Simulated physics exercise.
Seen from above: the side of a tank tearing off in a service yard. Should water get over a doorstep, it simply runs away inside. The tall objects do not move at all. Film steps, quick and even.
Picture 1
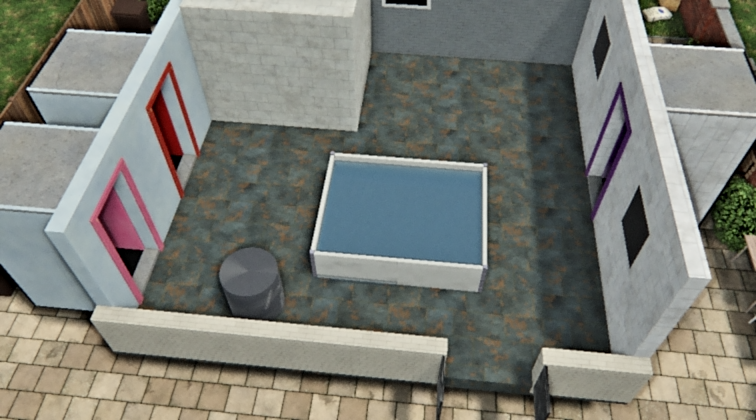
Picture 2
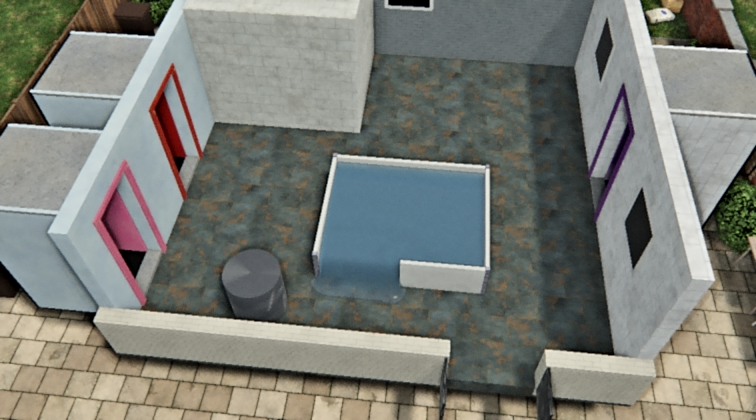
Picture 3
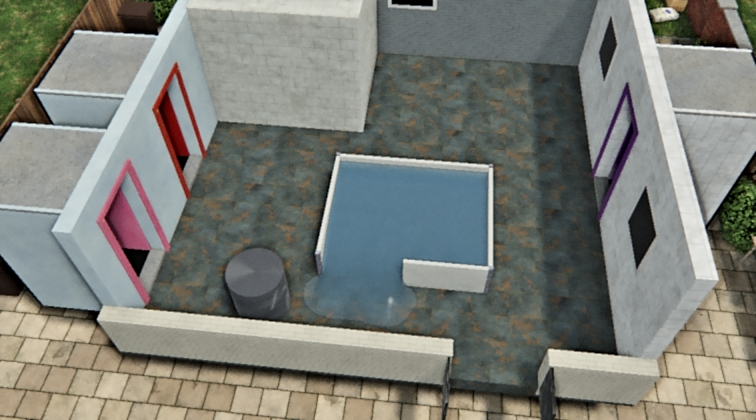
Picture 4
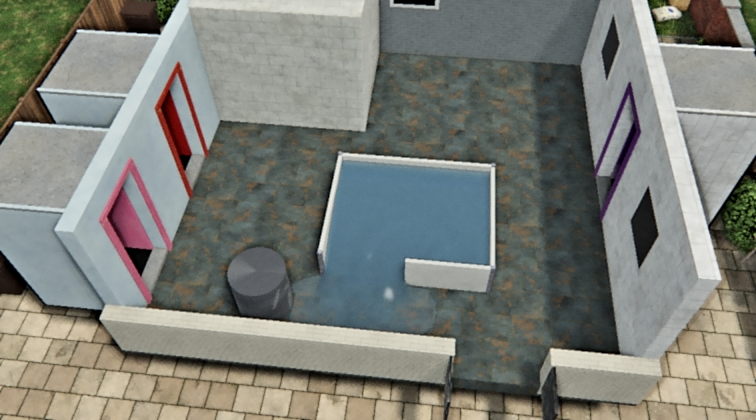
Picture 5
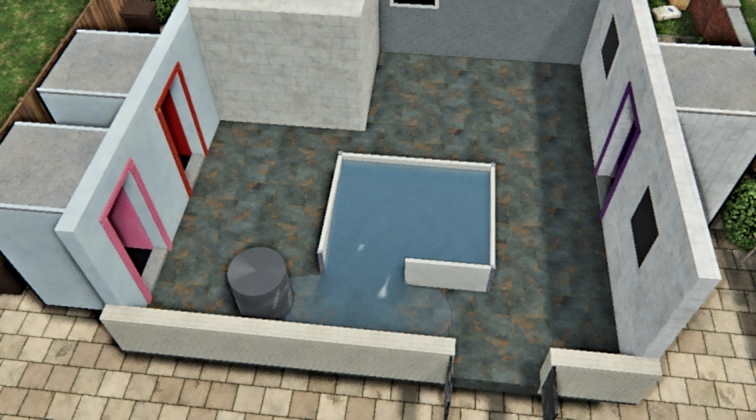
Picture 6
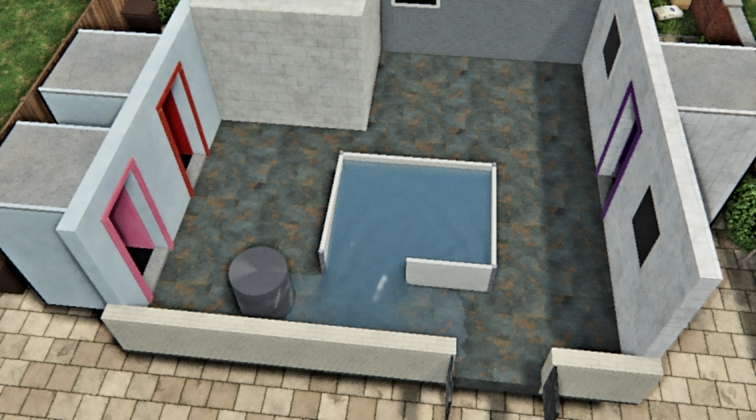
In a walled yard, water pours from a broken tank side and spreads toward the front wall.
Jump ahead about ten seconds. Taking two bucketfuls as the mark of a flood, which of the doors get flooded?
The red door stays below the mark, the pink door gets flooded, the purple door stays below the mark.
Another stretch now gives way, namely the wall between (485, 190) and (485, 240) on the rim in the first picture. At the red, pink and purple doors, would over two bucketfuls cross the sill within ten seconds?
Taking them in turn, the red door falls short, the pink door falls short and the purple door tops the limit.
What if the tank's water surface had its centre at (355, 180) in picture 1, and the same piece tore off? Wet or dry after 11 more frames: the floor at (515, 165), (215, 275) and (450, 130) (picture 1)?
Spot by spot, in the order asked: Untouched, swamped, untouched.
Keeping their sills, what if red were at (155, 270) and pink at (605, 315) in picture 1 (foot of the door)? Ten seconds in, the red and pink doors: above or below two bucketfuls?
Here the red one spills past the mark; meanwhile the pink one spills past the mark.
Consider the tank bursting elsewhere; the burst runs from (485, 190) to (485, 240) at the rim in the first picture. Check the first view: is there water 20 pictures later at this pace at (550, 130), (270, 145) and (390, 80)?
Point by point: Soaked; unwetted; unwetted.
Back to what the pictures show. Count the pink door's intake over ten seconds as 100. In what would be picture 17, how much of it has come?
Around 5 percent.
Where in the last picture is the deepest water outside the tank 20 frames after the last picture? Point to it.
About at (325, 348).
A moment on, water covers 10 % of the floor; the red door not reached, the pink door not reached, the purple door not reached.
Next, water covers 25 % of the floor; the red door not reached, the pink door under two buckets in, the purple door not reached.
Then, water covers 50 % of the floor; the red door wet at the sill, nothing in, the pink door over two buckets in, the purple door wet at the sill, nothing in.
Later, water covers 80 % of the floor; the red door wet at the sill, nothing in, the pink door over two buckets in, the purple door wet at the sill, nothing in.
In the end, water covers 95 % of the floor; the red door under two buckets in, the pink door over two buckets in, the purple door wet at the sill, nothing in.
